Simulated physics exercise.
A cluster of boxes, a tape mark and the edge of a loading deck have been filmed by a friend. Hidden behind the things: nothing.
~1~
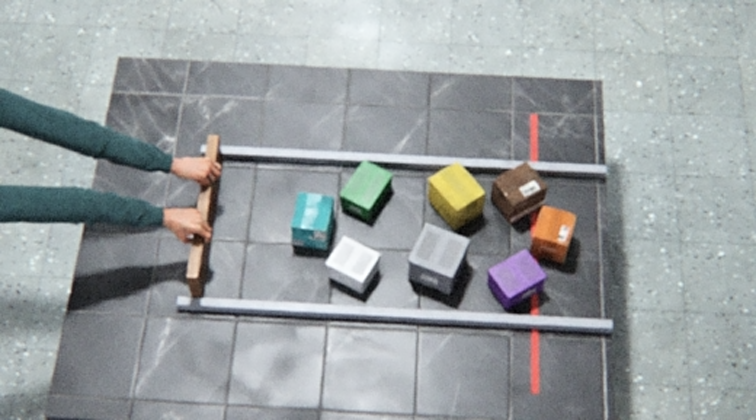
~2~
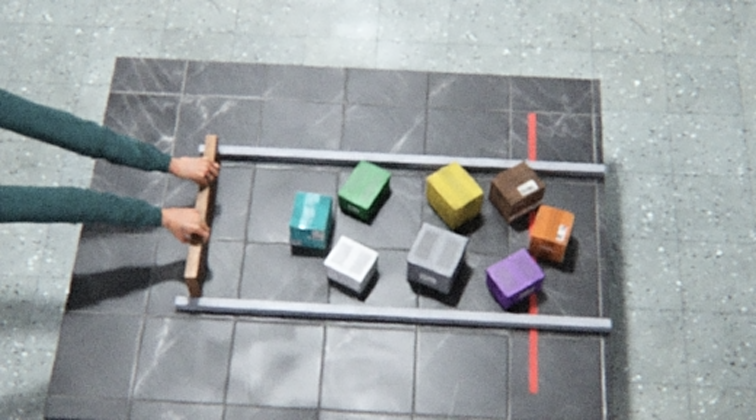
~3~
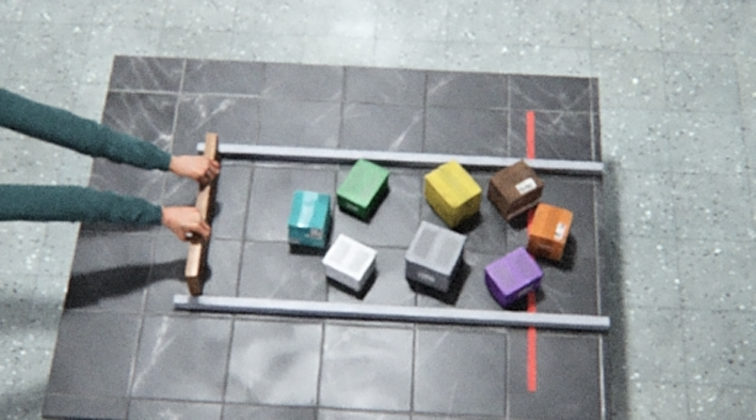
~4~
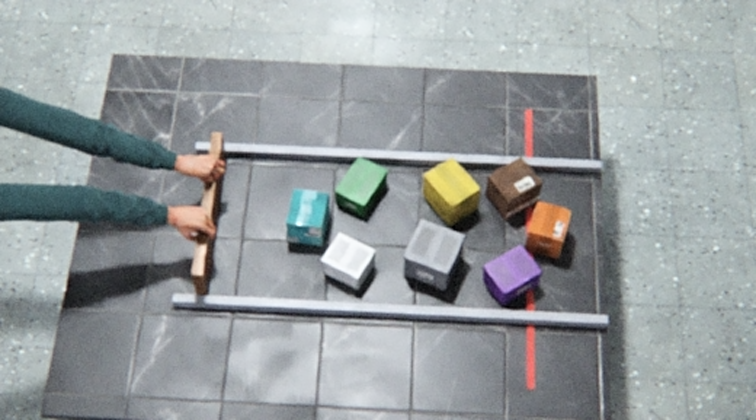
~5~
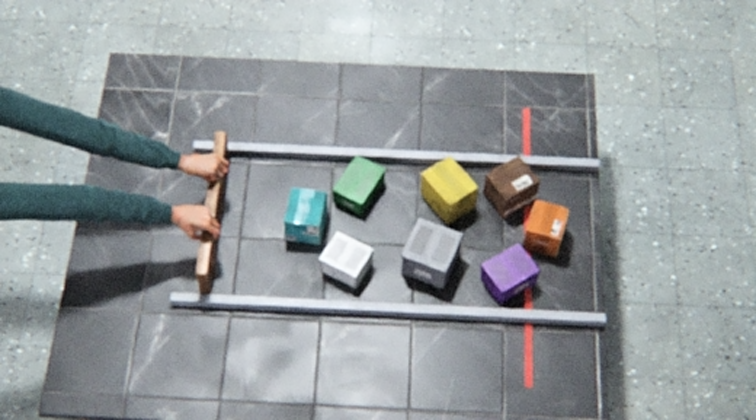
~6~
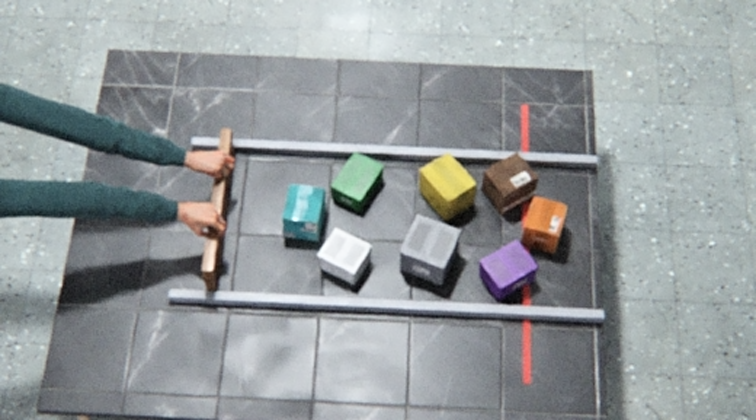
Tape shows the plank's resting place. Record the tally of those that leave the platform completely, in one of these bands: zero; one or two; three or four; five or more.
Tally: Three or four.
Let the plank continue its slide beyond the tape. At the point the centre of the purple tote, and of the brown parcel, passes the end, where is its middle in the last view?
Near (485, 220), then near (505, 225).
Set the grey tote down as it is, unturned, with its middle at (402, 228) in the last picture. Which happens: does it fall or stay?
Placed like that, it is still there afterwards.
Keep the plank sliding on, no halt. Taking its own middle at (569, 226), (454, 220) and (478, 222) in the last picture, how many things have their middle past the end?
5, 0 and 0.
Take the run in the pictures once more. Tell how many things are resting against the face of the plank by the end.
3 in contact.
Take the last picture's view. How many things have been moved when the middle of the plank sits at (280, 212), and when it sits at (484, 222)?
So far 0, and 8 at the second.
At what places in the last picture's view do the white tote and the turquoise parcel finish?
You'll find the white tote at roughly (548, 259) and the turquoise parcel at roughly (546, 223).
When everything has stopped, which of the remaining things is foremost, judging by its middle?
Foremost, the grey tote.
Early on, none off yet; orange parcel at rest near (544, 225); brown parcel at rest near (509, 184); purple tote at rest near (508, 271).
A while later, none off yet; orange parcel at rest near (544, 225); brown parcel at rest near (509, 184); purple tote moving near (510, 271).
Further along, none off yet; orange parcel travelled about its own width near (573, 220); brown parcel travelled about its own width near (562, 187); purple tote travelled well along near (586, 281).
Finally, the number that fall off is three or four; lost, purple tote, brown parcel and orange parcel.
